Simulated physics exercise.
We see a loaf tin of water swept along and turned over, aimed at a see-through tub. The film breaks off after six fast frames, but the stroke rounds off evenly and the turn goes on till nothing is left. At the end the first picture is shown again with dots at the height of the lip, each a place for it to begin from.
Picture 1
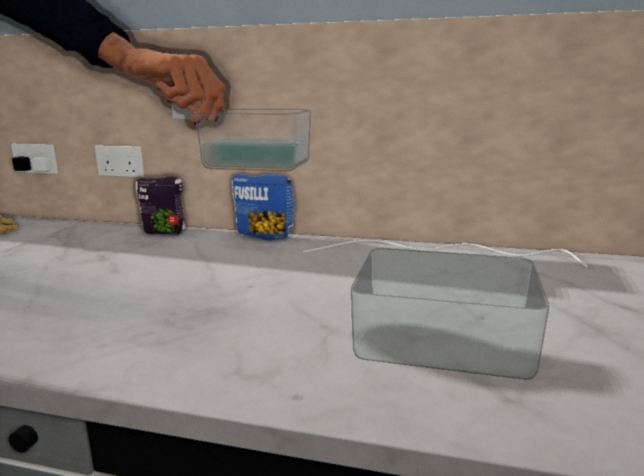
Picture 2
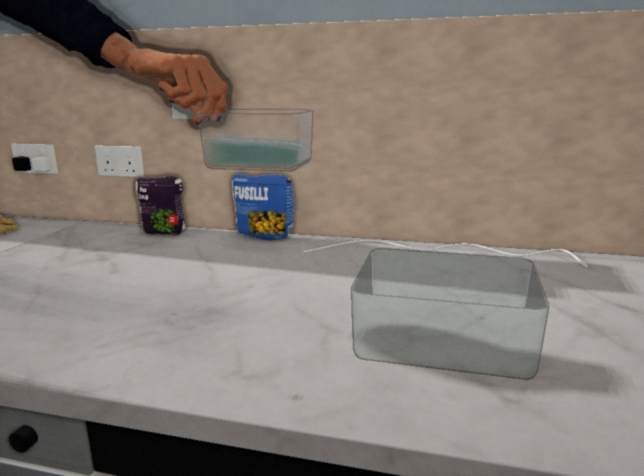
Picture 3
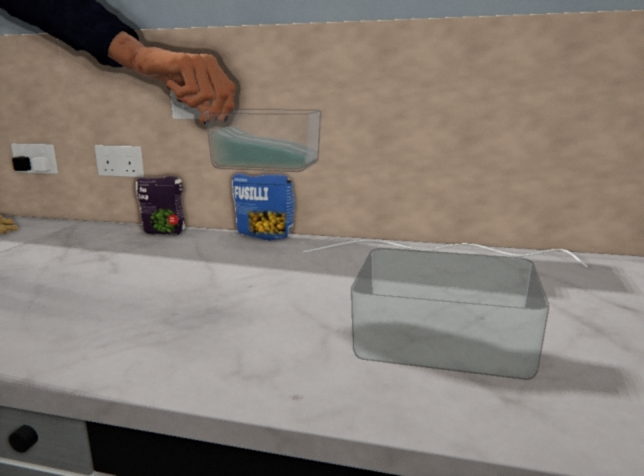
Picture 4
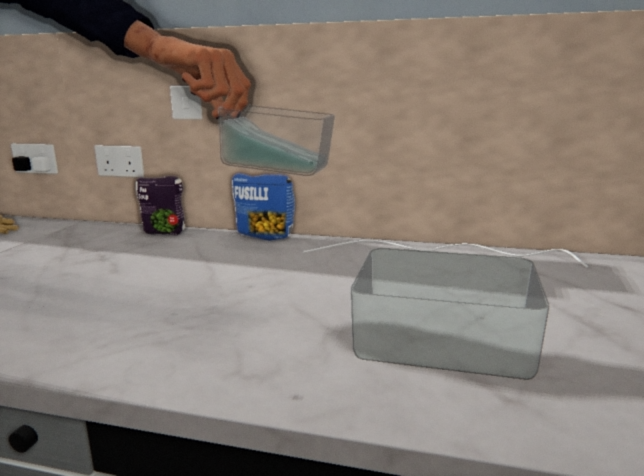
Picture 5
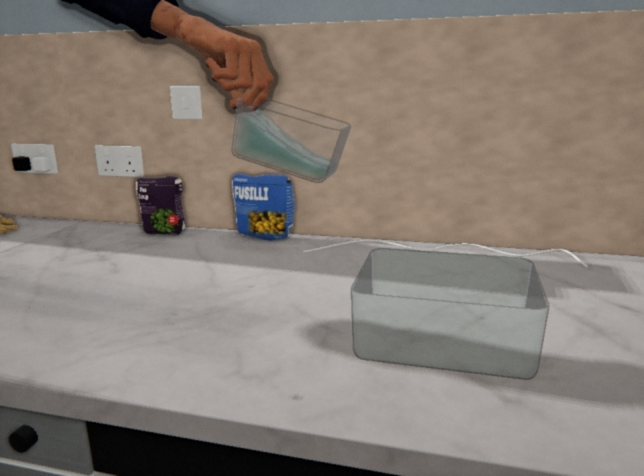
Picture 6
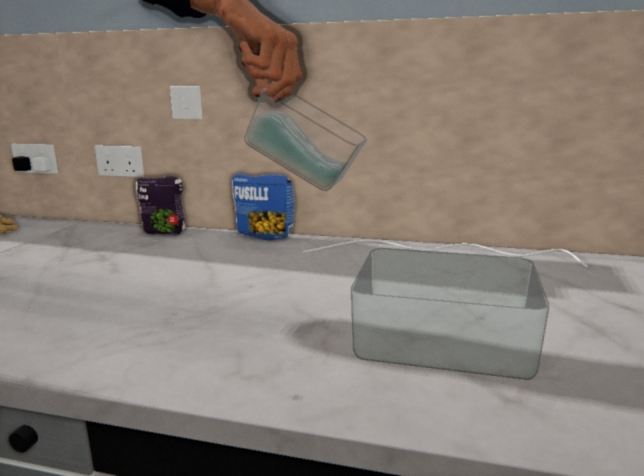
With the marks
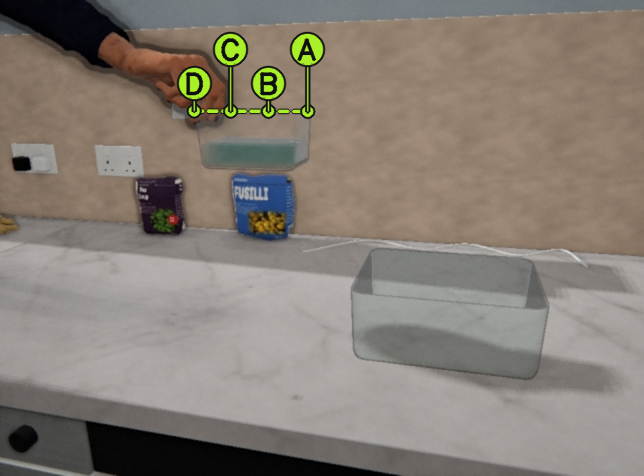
A marble-look kitchen counter against a tan wall is seen from the front, slightly above, by a still camera. A clear, empty tub sits right of centre, with a dark purple packet and a blue fusilli packet behind to the left, near wall sockets. A hand at upper left holds a see-through container of blue-green liquid, carries it rightward, and tilts it increasingly down to the right, the liquid sloshing inside.
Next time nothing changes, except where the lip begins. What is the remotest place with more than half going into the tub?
C.
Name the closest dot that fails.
D.
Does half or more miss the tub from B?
No, not at all.
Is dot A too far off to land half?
No, that is safe.
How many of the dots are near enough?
Three of them.
On the marked copy, A at (307, 111); B at (268, 111); C at (230, 111); D at (194, 111).
Choosing A, about 93 % lands in the tub, 5 % falls short.
Choosing B, about 77 % lands in the tub, 13 % falls short and 10 % goes beside or beyond.
Choosing C, about 64 % lands in the tub, 28 % falls short and 8 % goes beside or beyond.
Choosing D, about 36 % lands in the tub, 58 % falls short and 6 % goes beside or beyond.
